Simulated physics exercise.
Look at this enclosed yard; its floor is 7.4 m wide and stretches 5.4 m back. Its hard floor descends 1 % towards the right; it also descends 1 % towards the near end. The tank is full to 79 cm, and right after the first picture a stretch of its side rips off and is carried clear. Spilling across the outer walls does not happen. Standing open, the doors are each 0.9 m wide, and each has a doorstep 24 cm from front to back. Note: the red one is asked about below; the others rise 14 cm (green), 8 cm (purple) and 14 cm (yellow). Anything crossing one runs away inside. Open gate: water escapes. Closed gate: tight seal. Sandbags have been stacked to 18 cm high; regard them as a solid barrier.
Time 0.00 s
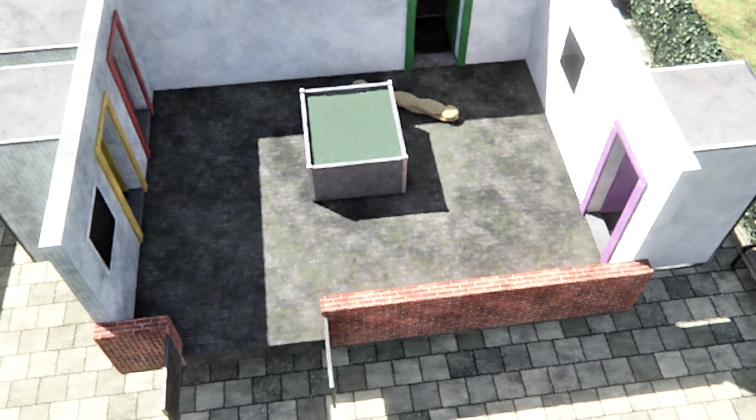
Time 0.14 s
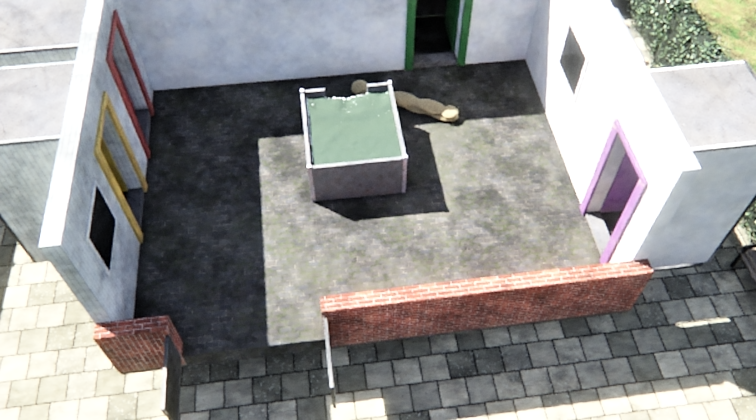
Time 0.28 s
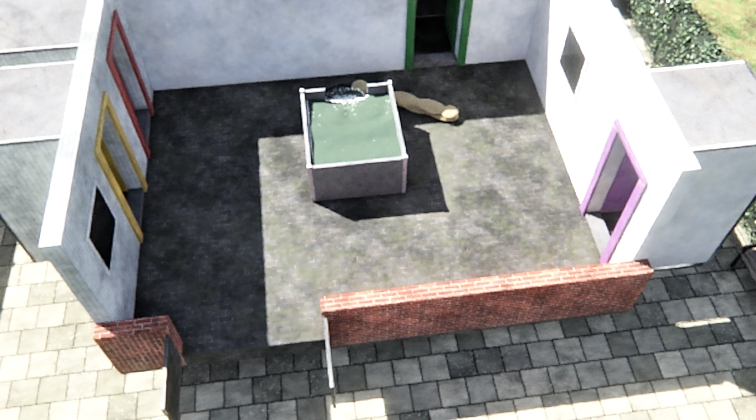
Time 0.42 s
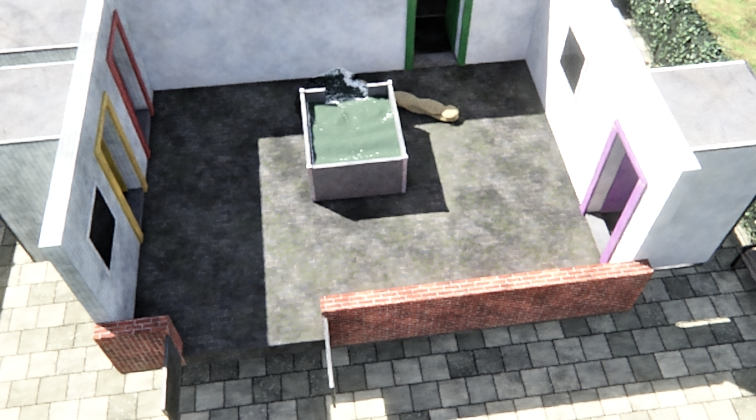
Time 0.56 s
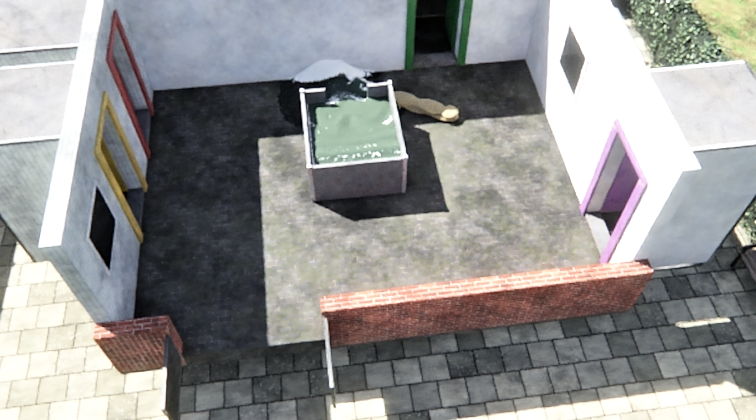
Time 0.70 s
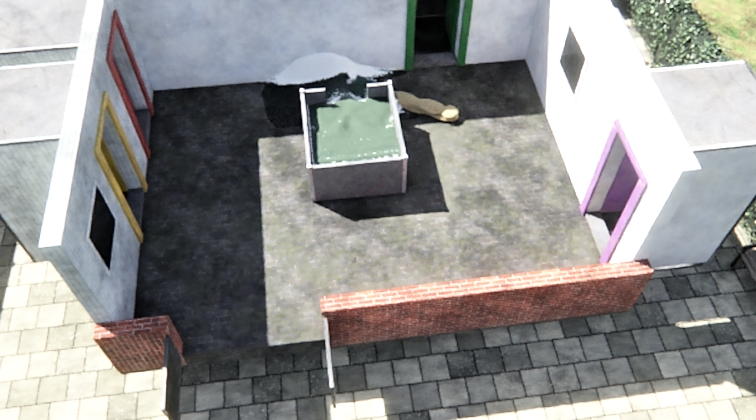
Walled yard with coloured doorways and a central tank of greenish water pouring out its far side and spreading across the floor.
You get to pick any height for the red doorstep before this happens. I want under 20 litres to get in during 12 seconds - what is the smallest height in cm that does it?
You would need about 16 cm.
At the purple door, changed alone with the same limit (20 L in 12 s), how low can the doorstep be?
At purple, roughly 6.0 cm.
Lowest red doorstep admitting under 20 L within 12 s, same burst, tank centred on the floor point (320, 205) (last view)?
Then roughly 12.5 cm.
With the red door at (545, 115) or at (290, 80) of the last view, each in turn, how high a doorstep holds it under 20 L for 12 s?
8.5 and 23 cm.
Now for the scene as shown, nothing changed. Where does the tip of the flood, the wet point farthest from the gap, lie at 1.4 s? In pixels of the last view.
The tip of the flood lies near (163, 96).
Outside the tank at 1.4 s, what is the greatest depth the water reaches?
Max depth: Near 48 cm.
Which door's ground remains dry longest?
Purple, last of all.
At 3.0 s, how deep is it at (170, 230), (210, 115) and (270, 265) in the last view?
Around 2 cm, 4 cm and 0 cm.
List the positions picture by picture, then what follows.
In the first picture, still water, 79 cm deep, in the tank at (352, 126); the red door at (134, 94) is dry.
In the second picture, water pours out on the far side and has run 0.4 m, to a hidden place; about 12 cm deep outside, 79 cm at the back.
In the third picture, the gap is on the far side, the front 0.9 m out at a hidden place; the back of the tank holds 79 cm.
In the fourth picture, water pours out on the far side and has run 1.3 m, to (315, 78); about 12 cm deep outside, 76 cm at the back.
In the fifth picture, the front is at (288, 81), 1.4 m from the gap on the far side; 2.1 m2 of floor is wet, 68 cm left at the back.
In the sixth picture, the front is at (266, 83), 1.7 m from the gap on the far side; 2.5 m2 of floor is wet, 67 cm left at the back; 2.4 m in a straight line remain to the red door at (134, 94).
After 1.4 s water covers 15 % of the floor, deepest (48 cm) near (331, 81); it has not reached the red door.
After 3.0 s water covers 40 % of the floor, deepest (32 cm) near (362, 98); 19 cm at the red door, 3 litres in over its 20 cm doorstep.
After 12.0 s water covers 90 % of the floor, deepest (9 cm) near (614, 291); 3 cm at the red door, 4 litres in over its 20 cm doorstep.
At the red door as built, the water arrived by 1.7 s and peaked near 22 cm at 2.0 s.
With a doorstep of 13.5 cm, 37 litres would have come in within the 12 s; with 18.5 cm, 8 litres. So under 20 litres takes about 16 cm.
